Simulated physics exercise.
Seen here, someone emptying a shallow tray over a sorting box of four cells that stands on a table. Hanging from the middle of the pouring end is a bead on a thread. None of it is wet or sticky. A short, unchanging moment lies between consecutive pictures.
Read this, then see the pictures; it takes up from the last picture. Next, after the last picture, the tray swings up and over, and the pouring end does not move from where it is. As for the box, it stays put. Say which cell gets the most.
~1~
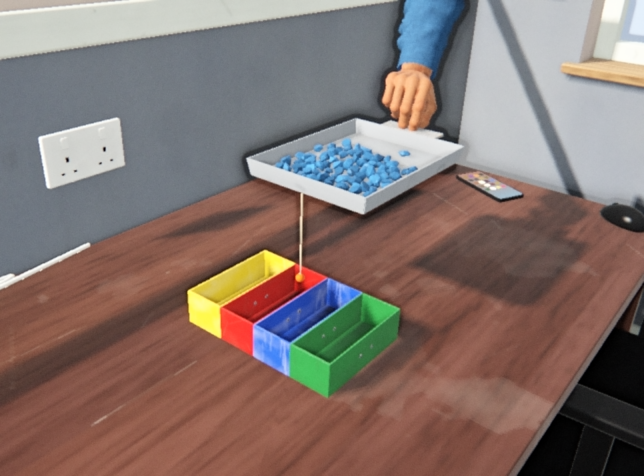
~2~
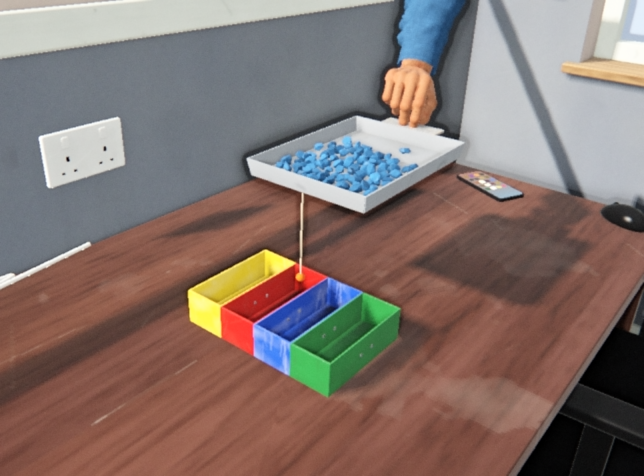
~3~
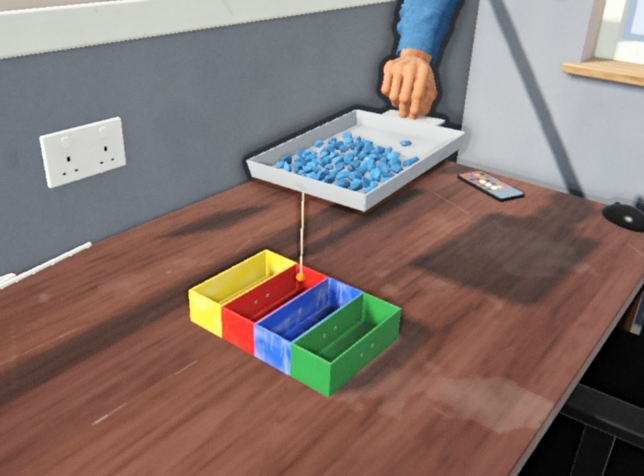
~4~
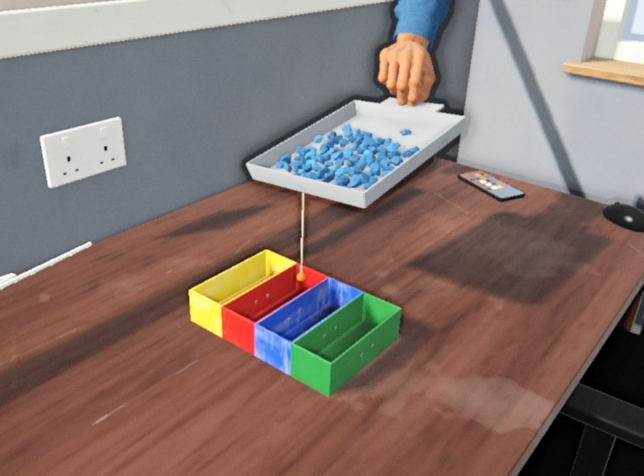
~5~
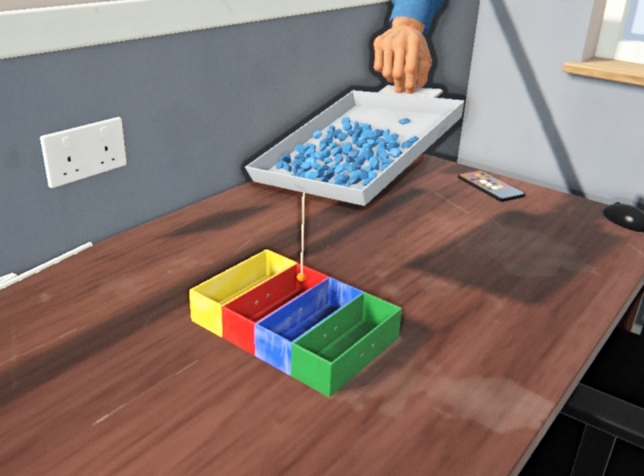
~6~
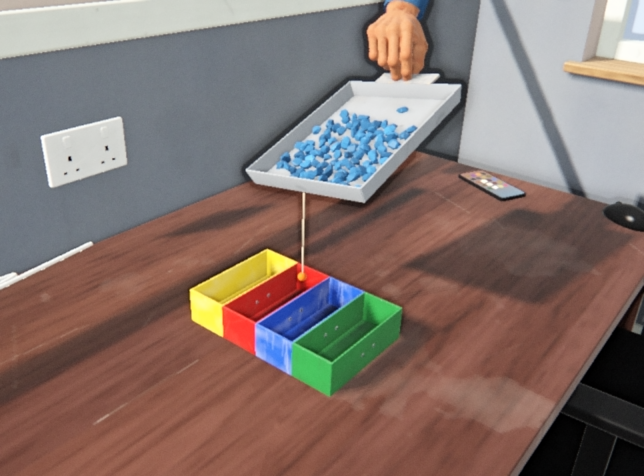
Yellow.
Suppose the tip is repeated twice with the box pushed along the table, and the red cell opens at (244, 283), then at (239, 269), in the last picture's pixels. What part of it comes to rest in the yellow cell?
I'd say about 30 percent, followed by about 0 percent.
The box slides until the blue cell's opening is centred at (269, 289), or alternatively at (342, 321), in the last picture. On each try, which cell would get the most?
The cell in red, then the yellow one.
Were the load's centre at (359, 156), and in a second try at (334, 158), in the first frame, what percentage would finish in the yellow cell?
70 and 80 per cent.
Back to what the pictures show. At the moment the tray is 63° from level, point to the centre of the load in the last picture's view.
Roughly (295, 154).
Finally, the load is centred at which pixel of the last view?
Somewhere around (246, 298) in the final view.
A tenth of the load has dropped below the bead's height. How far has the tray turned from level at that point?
Close to 85 degrees, I reckon.
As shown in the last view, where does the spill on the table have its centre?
About (181, 303) in the last picture.
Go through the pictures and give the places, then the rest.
Corners of the pouring end (251, 158) and (365, 196), level; middle of the load (354, 171), aquarium stones; bead on its thread (300, 278); yellow cell (205, 311); red cell (237, 328); blue cell (272, 347); green cell (310, 367), in the first picture.
Corners of the pouring end (251, 158) and (365, 195), level; middle of the load (354, 169), in the second picture.
Corners of the pouring end (251, 160) and (364, 193), tipped barely, lowest at the left corner; middle of the load (354, 165), in the third picture.
Corners of the pouring end (250, 163) and (363, 191), tipped a little, lowest at the left corner; middle of the load (354, 160), in the fourth picture.
Corners of the pouring end (250, 166) and (361, 188), tipped clearly, lowest at the left corner; middle of the load (353, 155), in the fifth picture.
Corners of the pouring end (250, 169) and (360, 186), tipped clearly, lowest at the left corner; middle of the load (352, 150); yellow cell (207, 310); red cell (239, 327); blue cell (274, 346); green cell (312, 366), in the sixth picture.
Just after the last frame, tray tipped steeply; every one on the tray.
A moment on, tray tipped past a quarter turn; roughly half on the tray; roughly a quarter in the yellow cell; about a tenth in the red cell; roughly a quarter falling or outside the box.
Further on, tray tipped past a quarter turn; roughly two thirds in the yellow cell; roughly a quarter in the red cell; just a few in the blue cell; about a tenth falling or outside the box.
When it is over, tray tipped past a quarter turn; roughly two thirds in the yellow cell; roughly a quarter in the red cell; just a few in the blue cell; not one in the green cell; about a tenth outside the box.
